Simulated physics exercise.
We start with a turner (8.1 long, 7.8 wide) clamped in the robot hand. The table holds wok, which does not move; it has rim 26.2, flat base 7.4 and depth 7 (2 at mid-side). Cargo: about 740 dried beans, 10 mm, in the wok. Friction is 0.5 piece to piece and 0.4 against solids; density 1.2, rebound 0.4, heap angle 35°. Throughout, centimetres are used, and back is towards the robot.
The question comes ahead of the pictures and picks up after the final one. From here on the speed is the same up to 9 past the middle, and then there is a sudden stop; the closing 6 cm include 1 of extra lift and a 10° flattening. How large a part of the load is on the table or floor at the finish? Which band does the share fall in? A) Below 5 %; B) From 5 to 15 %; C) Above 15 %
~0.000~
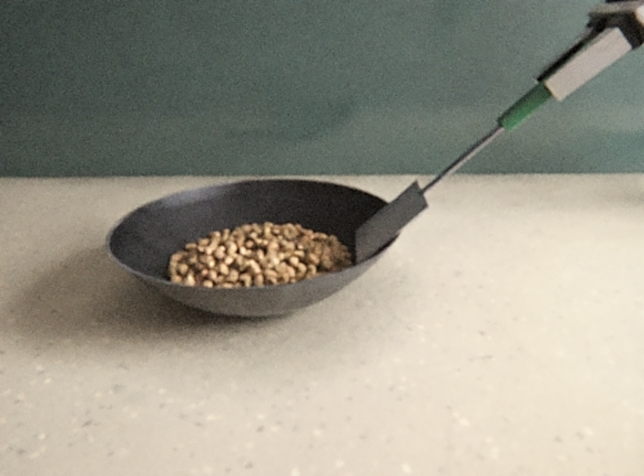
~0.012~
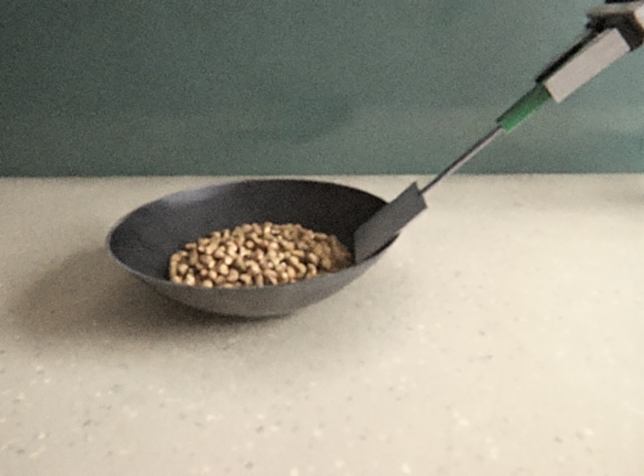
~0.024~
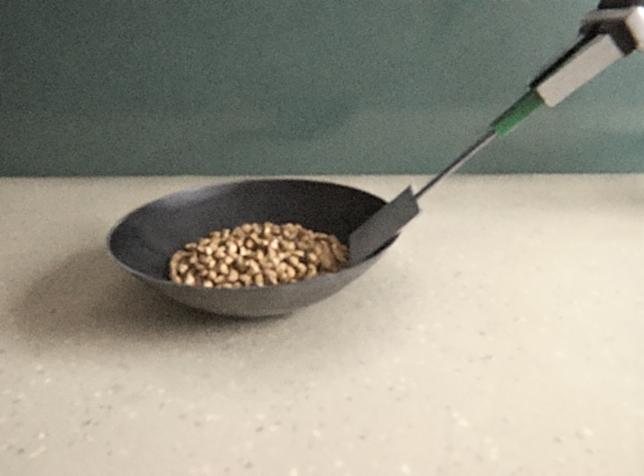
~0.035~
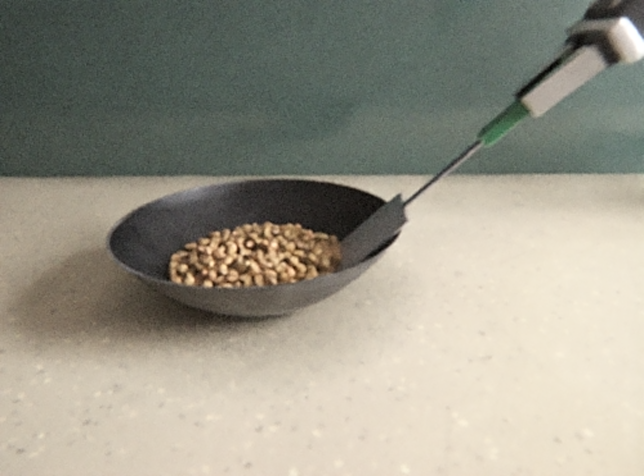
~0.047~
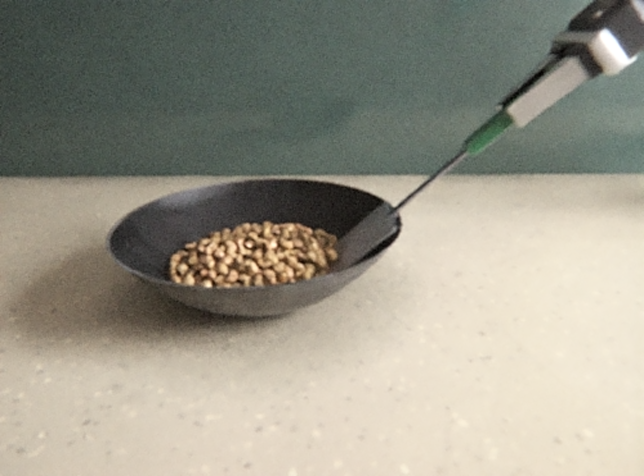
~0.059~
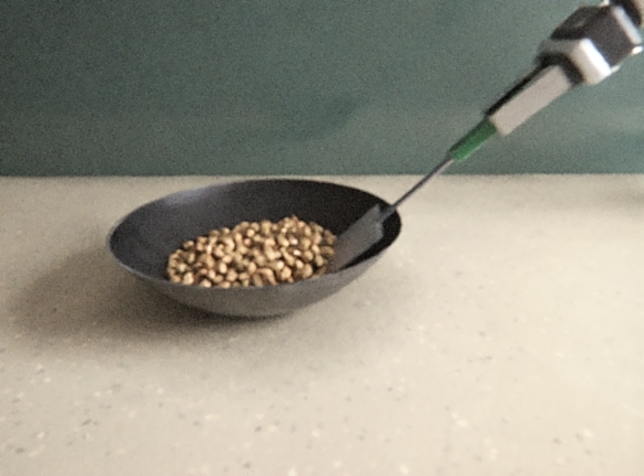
C, above 15 %.
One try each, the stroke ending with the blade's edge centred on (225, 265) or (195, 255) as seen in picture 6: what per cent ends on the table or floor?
I'd say roughly 0 per cent, then roughly 15 per cent.
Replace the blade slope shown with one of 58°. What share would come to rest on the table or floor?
45 %.
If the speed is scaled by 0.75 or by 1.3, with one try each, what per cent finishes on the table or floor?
Roughly 40 percent for the first try, 50 percent for the second.
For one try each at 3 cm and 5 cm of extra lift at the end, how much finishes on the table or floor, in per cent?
Try one gives about 40 in a hundred, try two about 40 in a hundred.
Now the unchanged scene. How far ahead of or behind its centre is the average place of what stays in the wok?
What stays is shifted forward by around 3.0 cm.
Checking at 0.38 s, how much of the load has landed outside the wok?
Around 15 %.
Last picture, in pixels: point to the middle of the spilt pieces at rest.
I'd place it close to (24, 279).
After 0.11 s, sloping 43°, highest piece 7 above the table; 739 in the wok.
After 0.16 s, sloping 40°, highest piece 8 above the table; 739 in the wok.
After 0.38 s, sloping 33°, highest piece 11 above the table; 409 in the wok, 116 on the table or floor, 214 on the blade or in flight.
After 1.43 s, sloping 33°, highest piece 8 above the table; 407 in the wok, 332 on the table or floor.
At rest, 407 in the wok, 332 on the table or floor. That is 45 % on the table or floor.
